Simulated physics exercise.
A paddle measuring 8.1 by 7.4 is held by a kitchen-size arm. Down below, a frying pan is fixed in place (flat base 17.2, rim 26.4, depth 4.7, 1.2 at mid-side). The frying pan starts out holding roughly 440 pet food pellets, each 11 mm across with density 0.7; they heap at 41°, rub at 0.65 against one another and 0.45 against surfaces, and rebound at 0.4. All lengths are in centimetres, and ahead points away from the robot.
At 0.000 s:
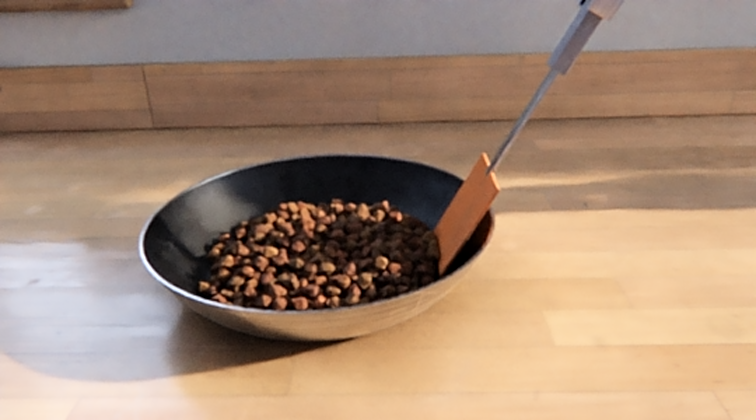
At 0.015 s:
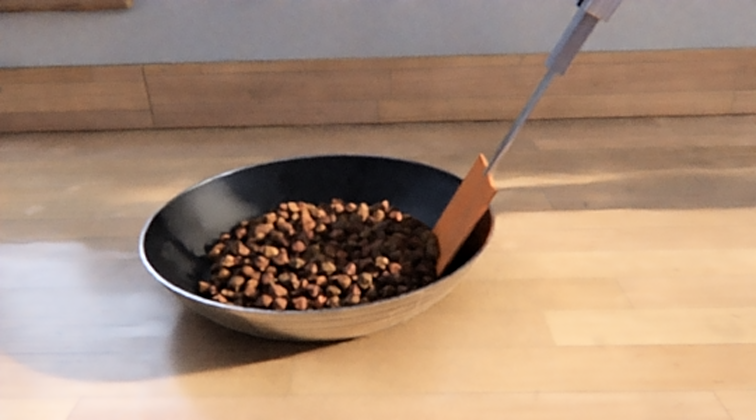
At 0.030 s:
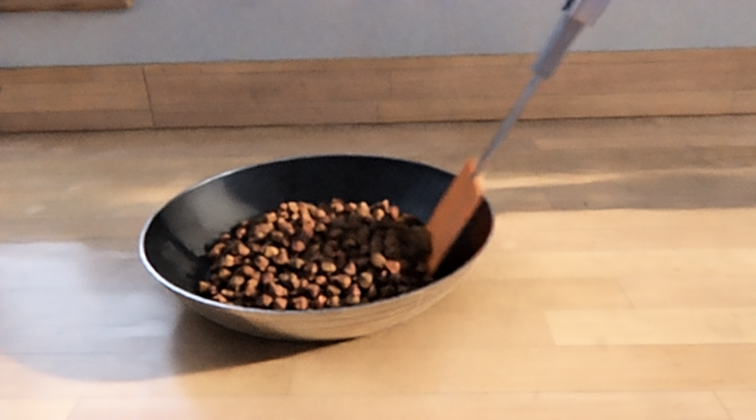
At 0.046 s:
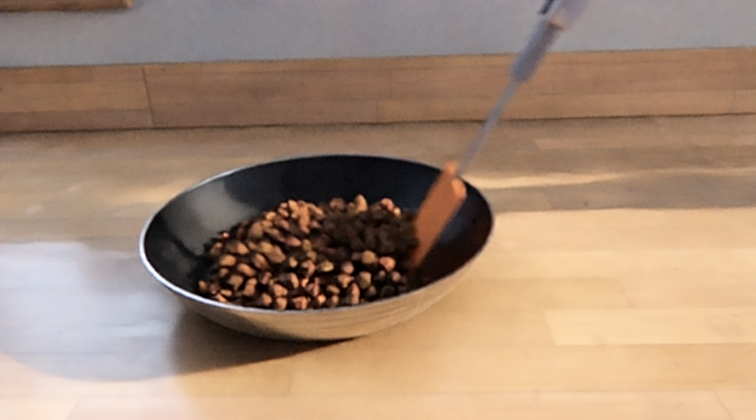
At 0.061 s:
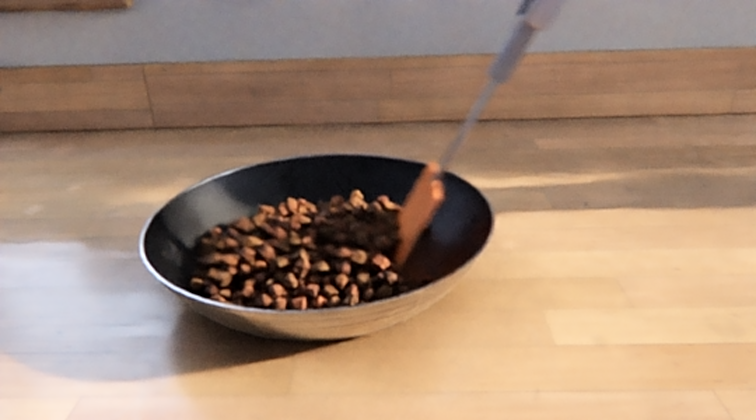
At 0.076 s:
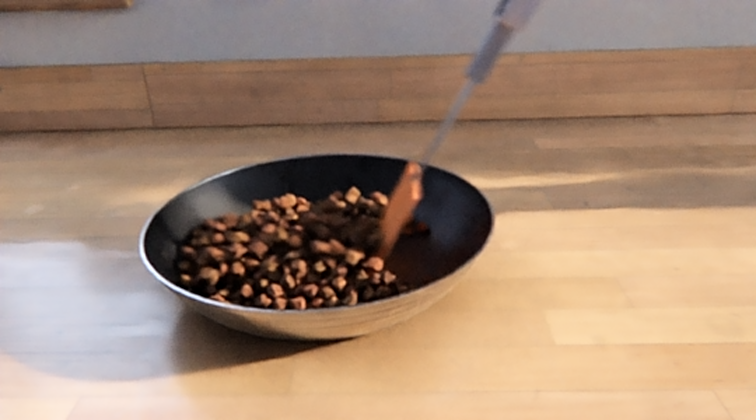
At first, an orange paddle on a thin grey arm rests against the right side of a dark frying pan holding a heap of brown pellets on a wooden surface. The paddle then sweeps left through the pan, pushing the pellets leftward and baring a patch of dark pan behind it.
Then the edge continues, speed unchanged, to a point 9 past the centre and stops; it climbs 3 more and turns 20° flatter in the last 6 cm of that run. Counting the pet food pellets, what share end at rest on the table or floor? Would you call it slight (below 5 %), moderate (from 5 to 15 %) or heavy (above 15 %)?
I would call it heavy.
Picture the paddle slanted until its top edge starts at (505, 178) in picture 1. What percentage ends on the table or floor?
Some 20 per cent.
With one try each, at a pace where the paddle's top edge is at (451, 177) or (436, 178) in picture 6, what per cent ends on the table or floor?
I'd estimate some 5 and 15 in a hundred.
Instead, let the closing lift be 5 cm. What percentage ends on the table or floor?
It comes to near 20 percent.
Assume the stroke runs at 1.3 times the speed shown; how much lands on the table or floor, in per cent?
30 %.
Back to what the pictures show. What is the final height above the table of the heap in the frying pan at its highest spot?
Height at rest: Roughly 5.0 cm.
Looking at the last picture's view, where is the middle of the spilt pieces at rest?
At about (77, 279) in the last picture.
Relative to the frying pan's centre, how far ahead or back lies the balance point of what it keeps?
About 4.0 centimetres ahead.
After 0.12 s, sloping 61°, highest piece 5 above the table; 436 in the frying pan.
After 0.16 s, sloping 55°, highest piece 6 above the table; 436 in the frying pan.
After 0.38 s, sloping 41°, highest piece 8 above the table; 345 in the frying pan, 69 on the table or floor, 22 on the blade or in flight.
After 1.43 s, sloping 41°, highest piece 5 above the table; 345 in the frying pan, 91 on the table or floor.
In the end, 345 in the frying pan, 91 on the table or floor. That is 21 % on the table or floor.
